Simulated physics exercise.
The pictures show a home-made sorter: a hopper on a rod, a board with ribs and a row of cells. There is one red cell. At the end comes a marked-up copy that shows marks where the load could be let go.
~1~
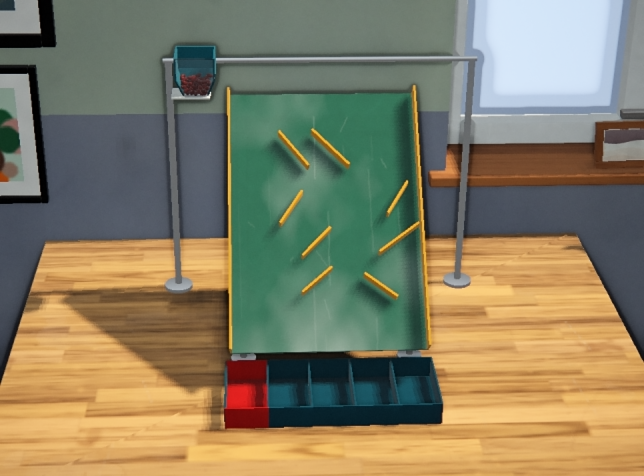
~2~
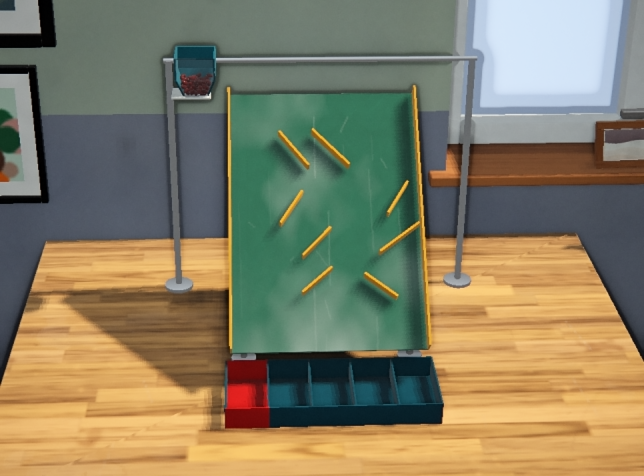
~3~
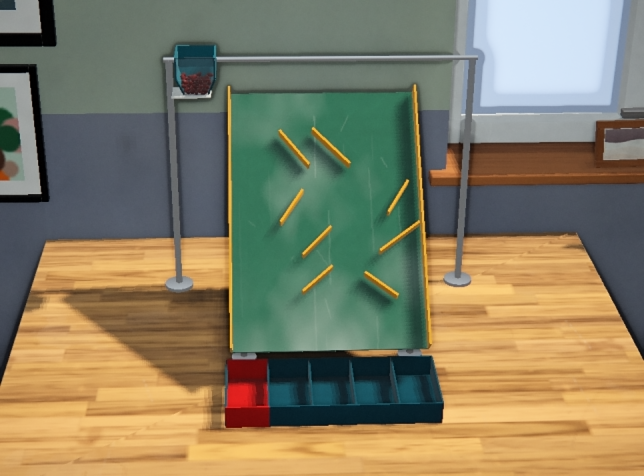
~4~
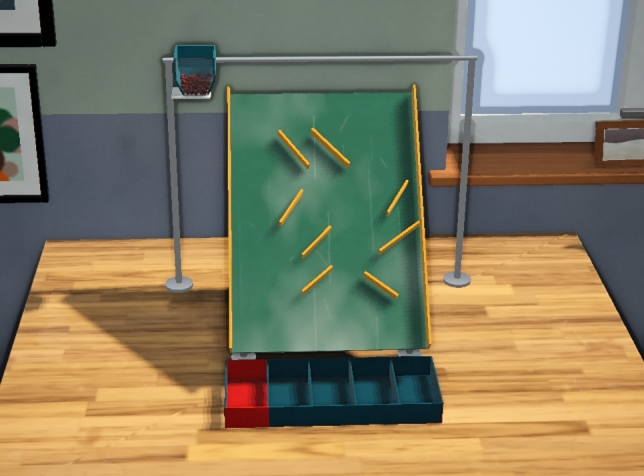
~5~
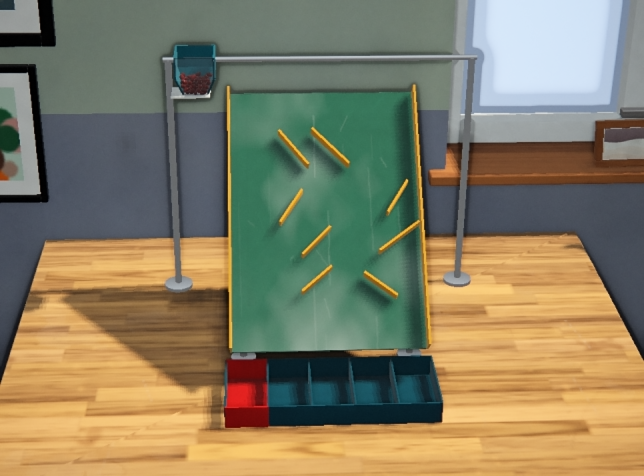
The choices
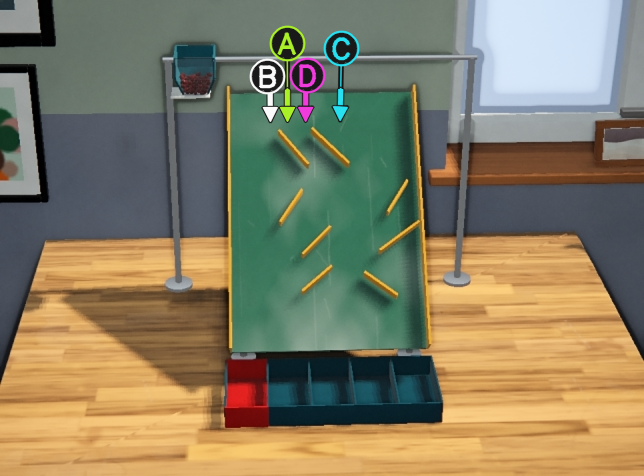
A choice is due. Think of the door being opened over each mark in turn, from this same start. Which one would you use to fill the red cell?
The best mark is B.
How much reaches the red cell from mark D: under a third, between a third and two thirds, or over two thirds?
Under a third.
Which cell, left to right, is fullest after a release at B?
The first.
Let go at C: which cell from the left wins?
The third.
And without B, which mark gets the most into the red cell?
A.
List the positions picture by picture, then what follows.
The first picture shows hopper near (195, 85), kidney beans, door shut.
The second picture shows ribs (279, 131) to (309, 165), (312, 129) to (349, 164), (281, 222) to (302, 190).
The third picture shows ribs (389, 211) to (408, 180), (303, 254) to (331, 226), (380, 250) to (420, 221).
The fourth picture shows ribs (303, 291) to (332, 266), (365, 272) to (398, 295).
The fifth picture shows red cell near (247, 416), number 1 of 5 from the left.
On the marked copy, mark A meets the board at (287, 116); mark B meets the board at (270, 116); mark C meets the board at (340, 115); mark D meets the board at (305, 116).
With A, a small share in the red cell, the bulk in other cells, a small share held on the board.
With B, close to two thirds in the red cell, close to a quarter in other cells, a small share held on the board.
With C, none at all in the red cell, the bulk in other cells, close to a quarter held on the board.
With D, a small share in the red cell, the bulk in other cells, a small share held on the board.
